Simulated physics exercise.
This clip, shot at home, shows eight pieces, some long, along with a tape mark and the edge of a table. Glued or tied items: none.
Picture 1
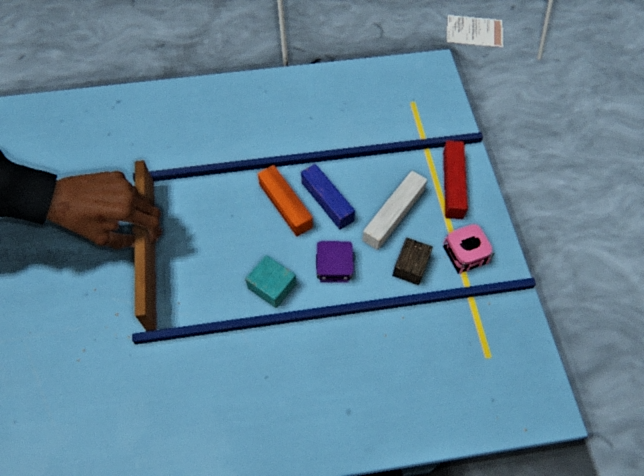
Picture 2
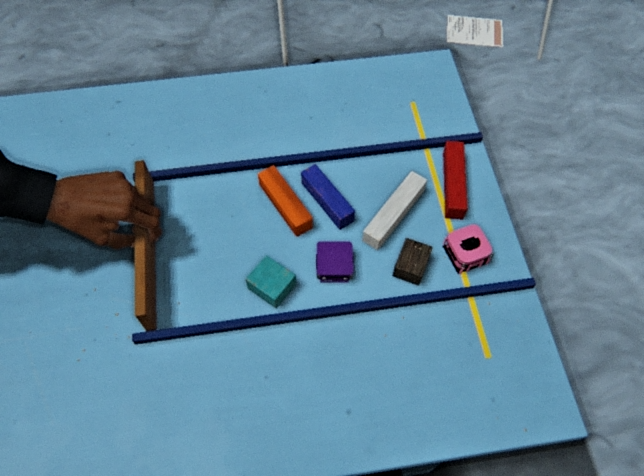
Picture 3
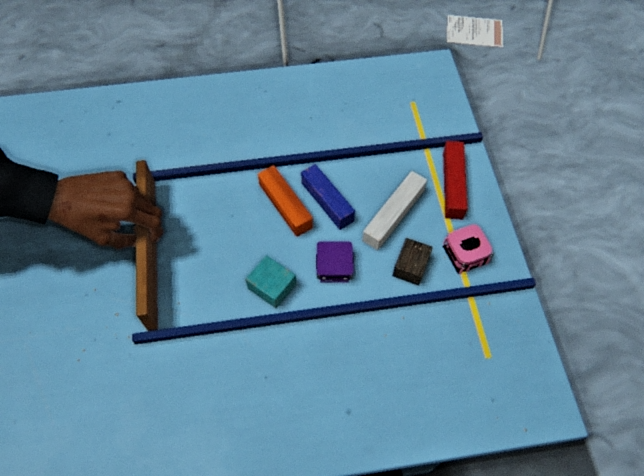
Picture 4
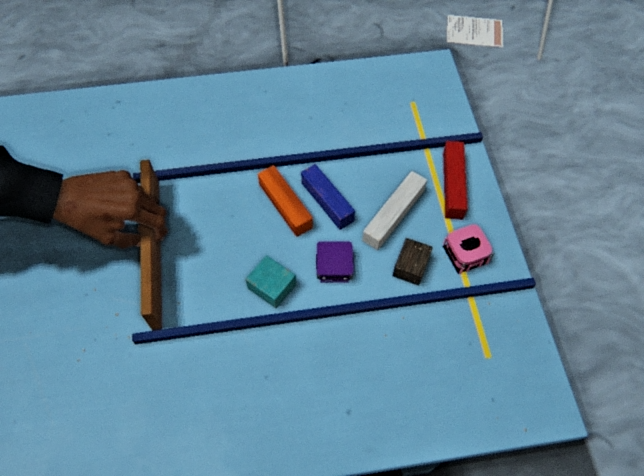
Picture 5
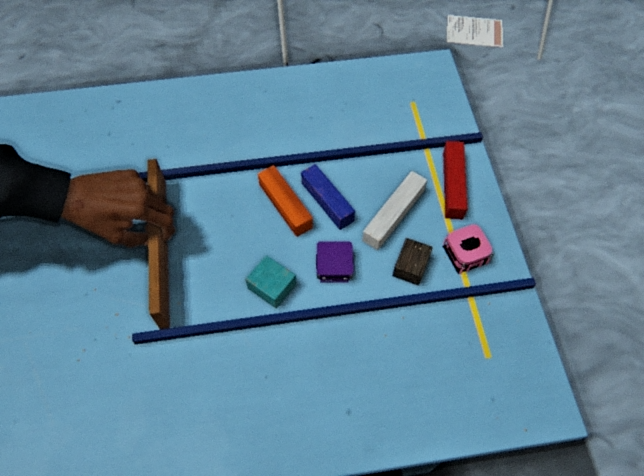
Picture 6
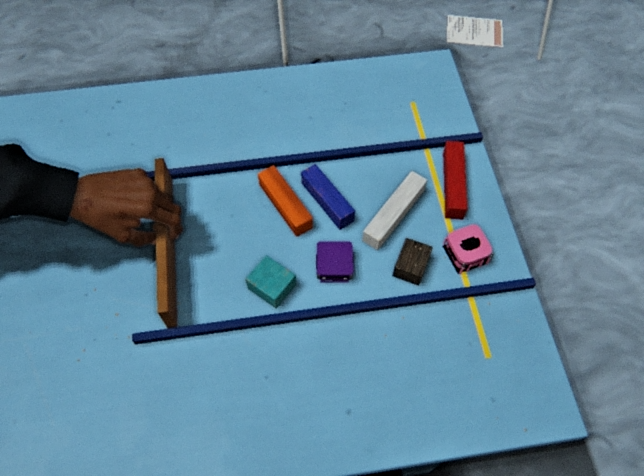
On a blue tabletop, a hand slides a wooden board slightly right toward eight still pieces.
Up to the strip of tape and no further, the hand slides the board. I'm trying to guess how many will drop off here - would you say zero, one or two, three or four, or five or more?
The board is going to sweep off no more than two, but at least one.
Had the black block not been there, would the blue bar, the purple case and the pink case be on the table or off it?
As for the blue bar, it is retained; the purple case is retained; the pink case is retained.
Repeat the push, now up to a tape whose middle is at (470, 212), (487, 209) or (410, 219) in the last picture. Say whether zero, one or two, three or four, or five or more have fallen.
Count per stopping tape, as listed: Three to four, 5 or more, none at all.
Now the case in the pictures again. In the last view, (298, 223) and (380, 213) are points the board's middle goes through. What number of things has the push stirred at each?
In order, the tallies are 4 and 7.
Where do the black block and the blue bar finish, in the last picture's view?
In the last picture the first middle sits at (512, 248) and the other at (467, 179).
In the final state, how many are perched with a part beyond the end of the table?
So the number is 1.
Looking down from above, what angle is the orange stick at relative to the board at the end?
About 0°.
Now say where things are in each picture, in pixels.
The first picture shows red bar (455, 179); pink case (467, 249); black block (412, 262); board (145, 243); tape (446, 215).
The second picture shows pink case (467, 249); turquoise block (271, 282).
The third picture shows black block (412, 262); board (147, 242).
The fourth picture shows red bar (455, 179); white bar (395, 210).
The fifth picture shows pink case (467, 249); blue bar (327, 196).
The sixth picture shows red bar (455, 179); pink case (467, 249); black block (412, 262); board (166, 240); tape (446, 215).
Soon after, none off yet; red bar at rest near (455, 179); pink case at rest near (467, 249); black block at rest near (412, 262).
At rest, the number that fall off is one or two; fallen, pink case and red bar.
